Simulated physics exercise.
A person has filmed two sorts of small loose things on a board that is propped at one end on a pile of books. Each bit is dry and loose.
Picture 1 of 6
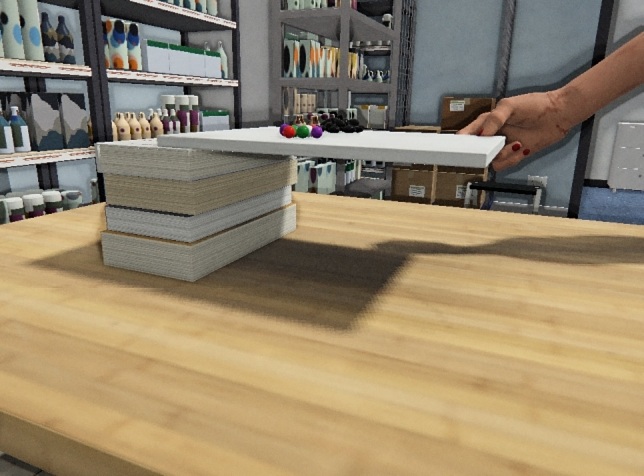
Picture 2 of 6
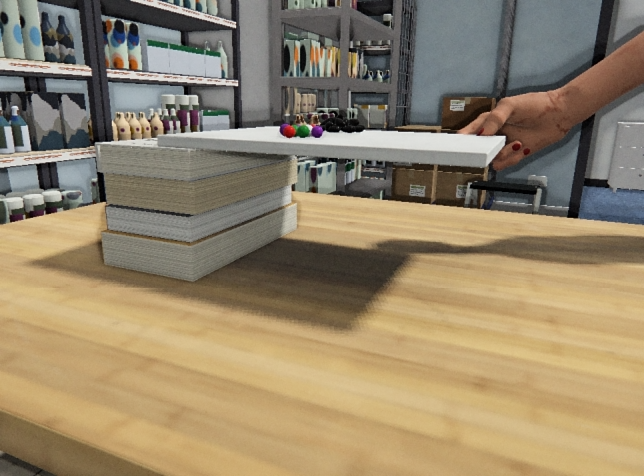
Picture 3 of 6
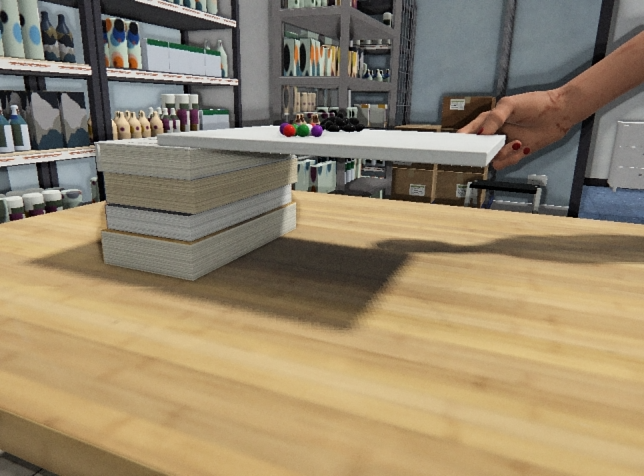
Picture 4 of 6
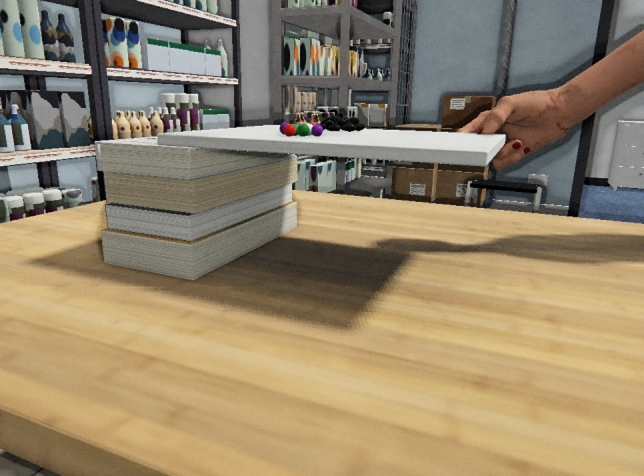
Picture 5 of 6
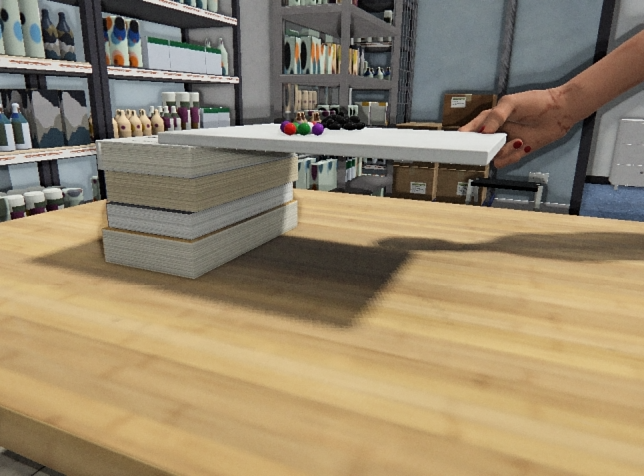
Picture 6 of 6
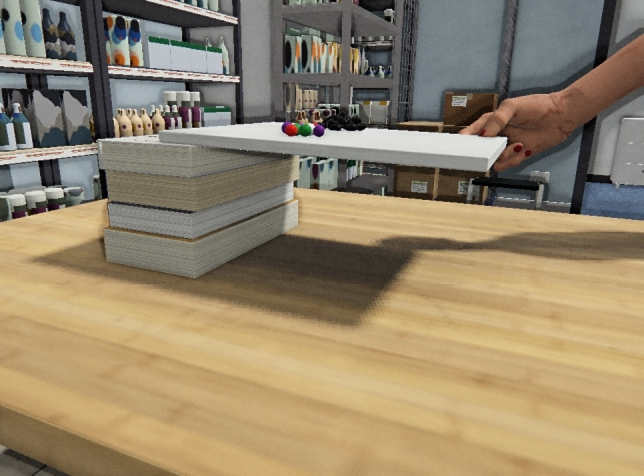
A hand holds a white board level on stacked books, then lowers its end slightly.
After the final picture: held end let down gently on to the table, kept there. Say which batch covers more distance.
I expect the one closer to us will go farther.
Then, 0.64 s past the last view, board sloping at 17°; near batch all still on the board; far batch all still on the board.
Then, 1.21 s past the last view, board sloping at 29°; near batch mostly up to a board's length out; far batch all still on the board.
Then, 1.69 s past the last view, board resting at 30°; near batch mostly one to two board lengths out, a small part gone off the table; far batch mostly at the foot of the board.
Finally, board resting at 30°; near batch mostly more than two board lengths out, about half gone off the table; far batch mostly at the foot of the board; the near batch has gone farther.
